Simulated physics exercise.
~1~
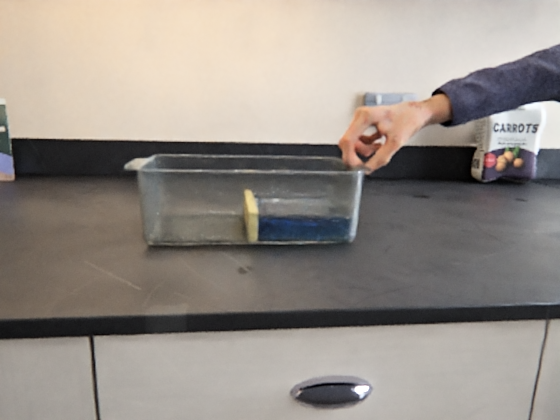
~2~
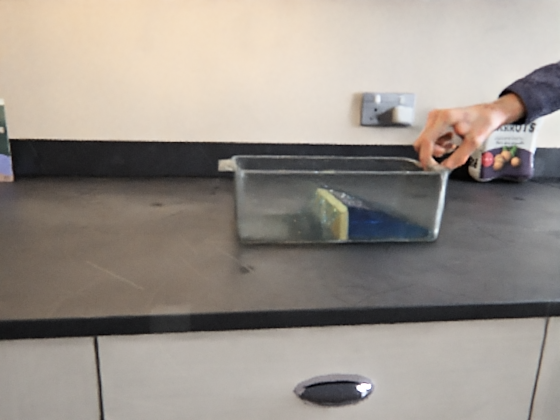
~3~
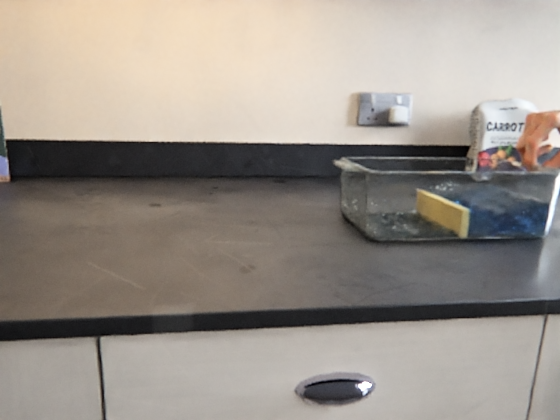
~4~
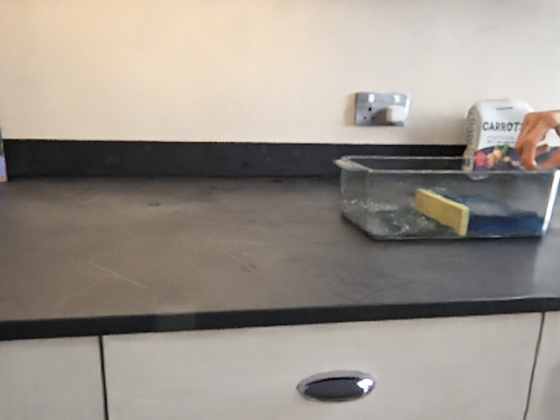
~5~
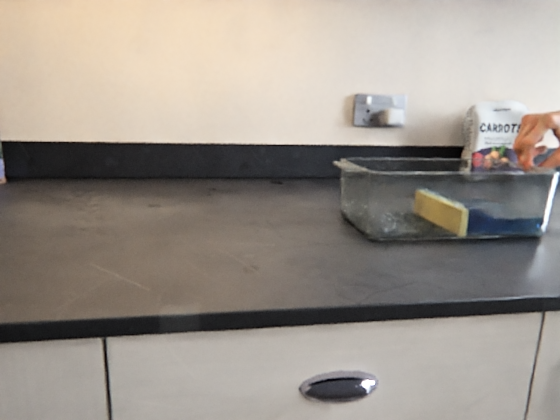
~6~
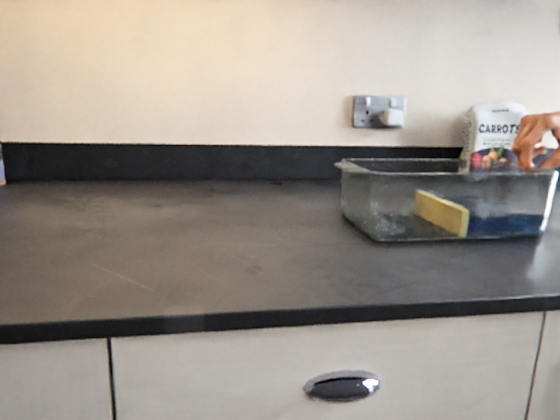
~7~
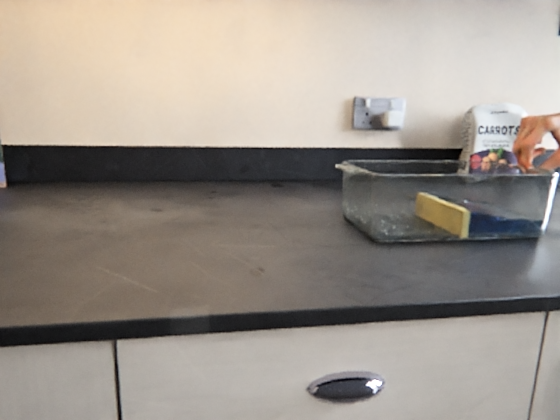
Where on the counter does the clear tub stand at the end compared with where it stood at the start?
It starts left of the middle of the counter and ends well over to the right, in front of the bag of carrots.
